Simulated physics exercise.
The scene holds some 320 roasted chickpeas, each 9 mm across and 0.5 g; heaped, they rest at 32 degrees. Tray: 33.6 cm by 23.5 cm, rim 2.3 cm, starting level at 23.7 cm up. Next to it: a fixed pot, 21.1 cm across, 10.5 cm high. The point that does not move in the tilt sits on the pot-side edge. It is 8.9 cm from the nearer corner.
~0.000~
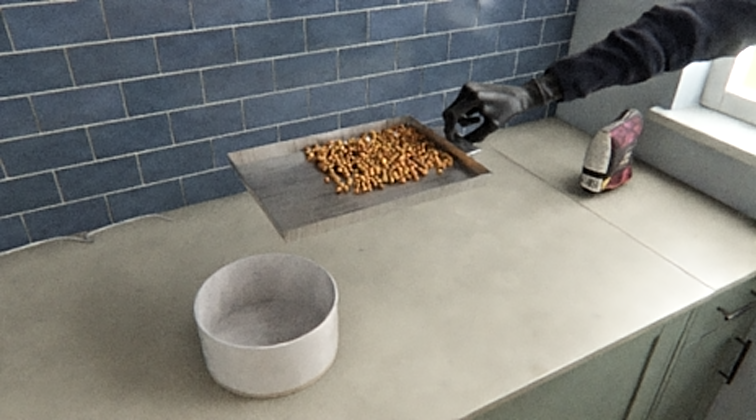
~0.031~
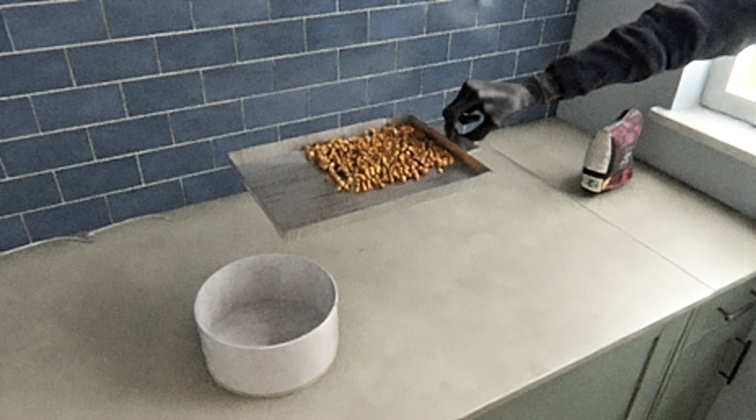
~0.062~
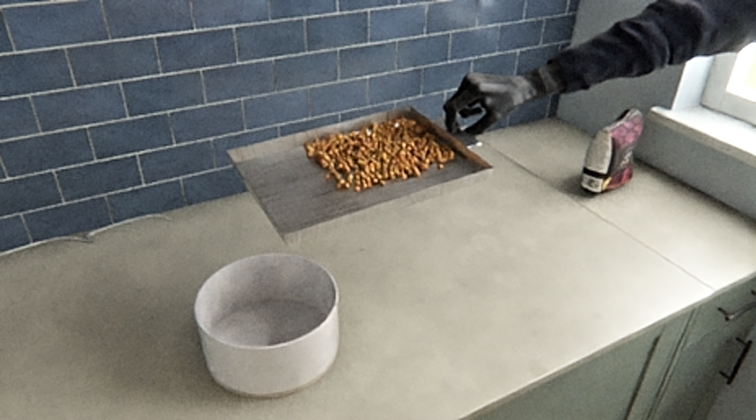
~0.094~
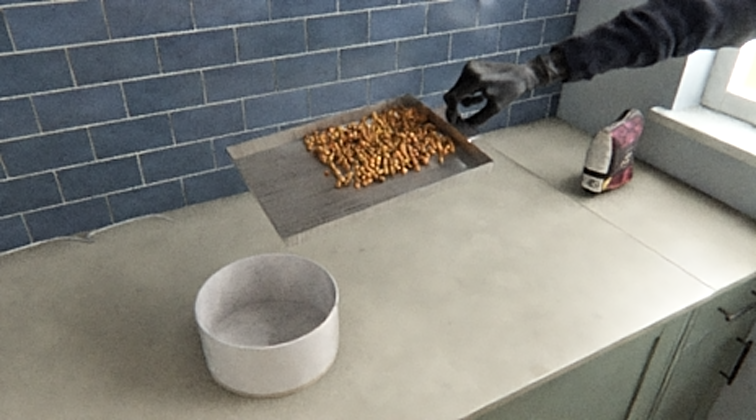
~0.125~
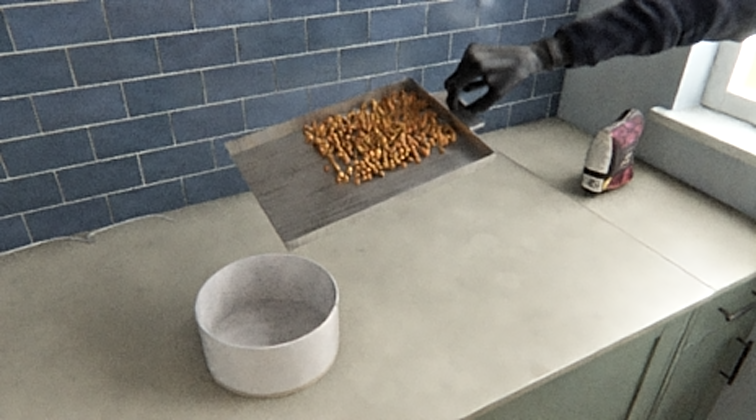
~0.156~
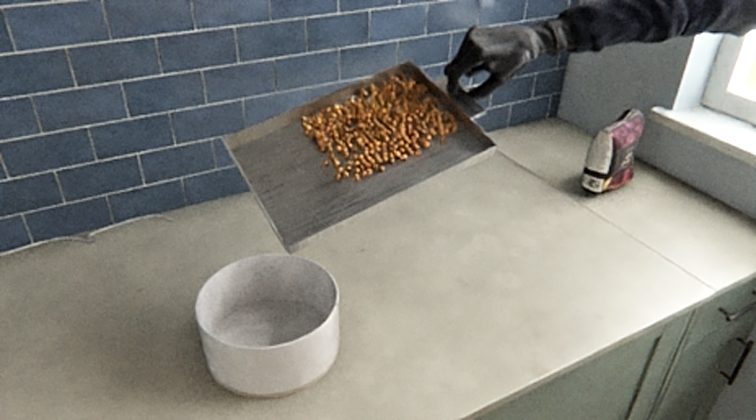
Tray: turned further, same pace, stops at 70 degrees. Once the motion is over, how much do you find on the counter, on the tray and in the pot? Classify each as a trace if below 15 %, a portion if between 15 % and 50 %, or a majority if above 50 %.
Counter: A majority. Left on the tray: A trace. Pot: A portion.
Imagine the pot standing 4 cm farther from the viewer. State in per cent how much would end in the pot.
Then about 10 per cent.
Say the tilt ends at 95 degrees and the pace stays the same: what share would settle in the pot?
Then about 45 per cent.
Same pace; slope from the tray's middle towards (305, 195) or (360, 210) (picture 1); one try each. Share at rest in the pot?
Approximately 30 percent, then 20 percent.
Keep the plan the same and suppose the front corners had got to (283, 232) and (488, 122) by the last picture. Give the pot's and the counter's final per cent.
Pot 25; counter 55.
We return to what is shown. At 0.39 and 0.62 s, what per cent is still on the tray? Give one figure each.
Sequence: 100; 15.
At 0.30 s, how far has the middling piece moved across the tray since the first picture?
Roughly 1 cm.
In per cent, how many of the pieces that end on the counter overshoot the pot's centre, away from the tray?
It comes to near 60 percent.
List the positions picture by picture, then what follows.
The first picture shows tray tilt 0 degrees, front corners at (286, 229) and (489, 171); middle of the pieces at (378, 157); pot at (267, 296).
The second picture shows tray tilt 1 degrees, front corners at (286, 230) and (489, 170); middle of the pieces at (378, 156).
The third picture shows tray tilt 3 degrees, front corners at (286, 232) and (490, 167), lowest corner left front; middle of the pieces at (378, 152).
The fourth picture shows tray tilt 7 degrees, front corners at (286, 235) and (491, 160), lowest corner left front; middle of the pieces at (379, 145).
The fifth picture shows tray tilt 13 degrees, front corners at (286, 240) and (492, 152), lowest corner left front; middle of the pieces at (378, 135).
The sixth picture shows tray tilt 19 degrees, front corners at (287, 244) and (493, 144), lowest corner left front; middle of the pieces at (378, 126); pot at (268, 296). The tray's pace is about 200 degrees a second.
Then, at 0.30 s, tilt 48 degrees; the tray holds 100 %, the pot 0 %.
After 0.39 s, tilt 64 degrees; the tray holds 100 %, the pot 0 %.
After 0.62 s, tilt 70 degrees; the tray holds 15 %, the pot 20 %.
By 1.6 s all is still; counter 60 %, tray 5 %, pot 35 %.
